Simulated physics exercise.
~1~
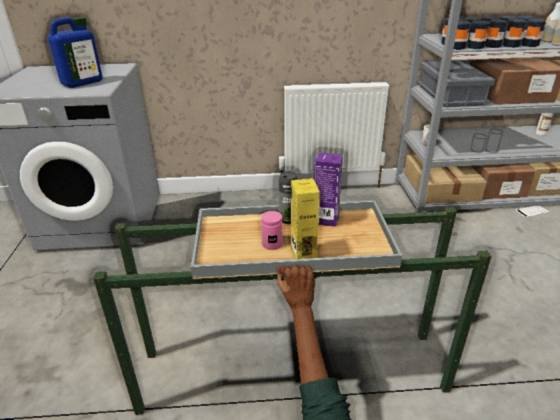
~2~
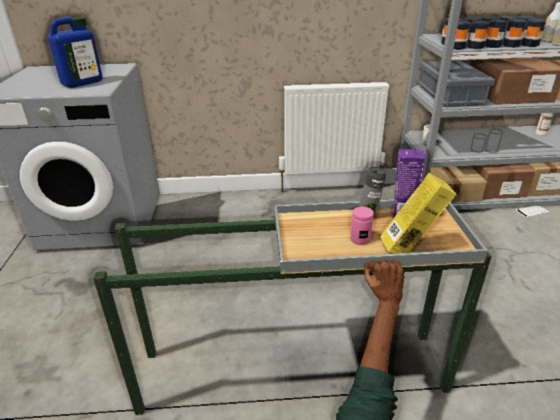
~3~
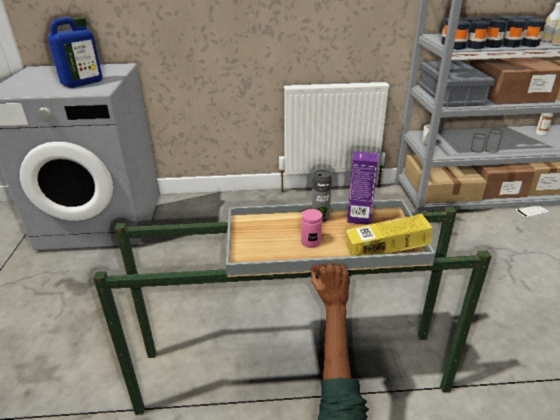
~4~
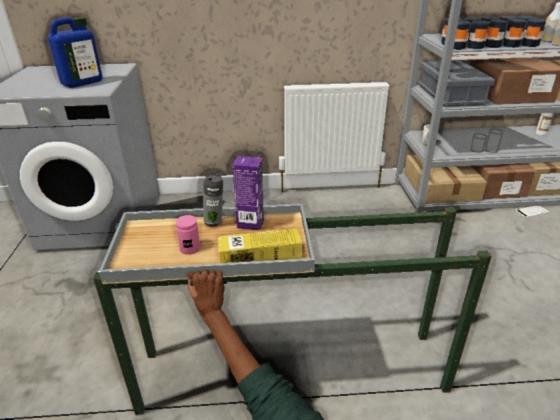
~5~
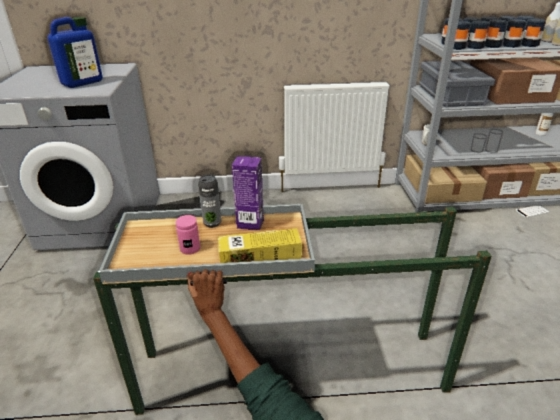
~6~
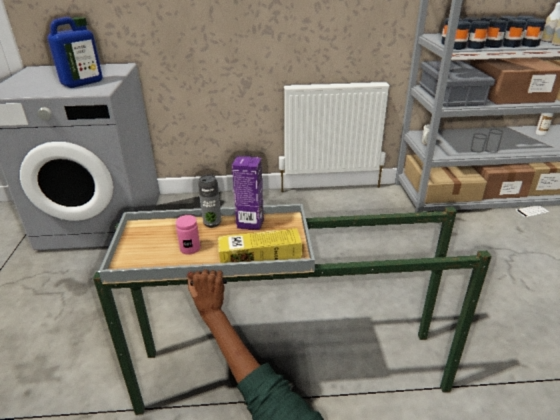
In the video, a hand moves a tray holding a pink jar, grey can, purple carton and yellow carton right along a green rack, and the yellow carton tips over. The tray then travels left to the far end and stops, the yellow carton lying flat, the others upright.
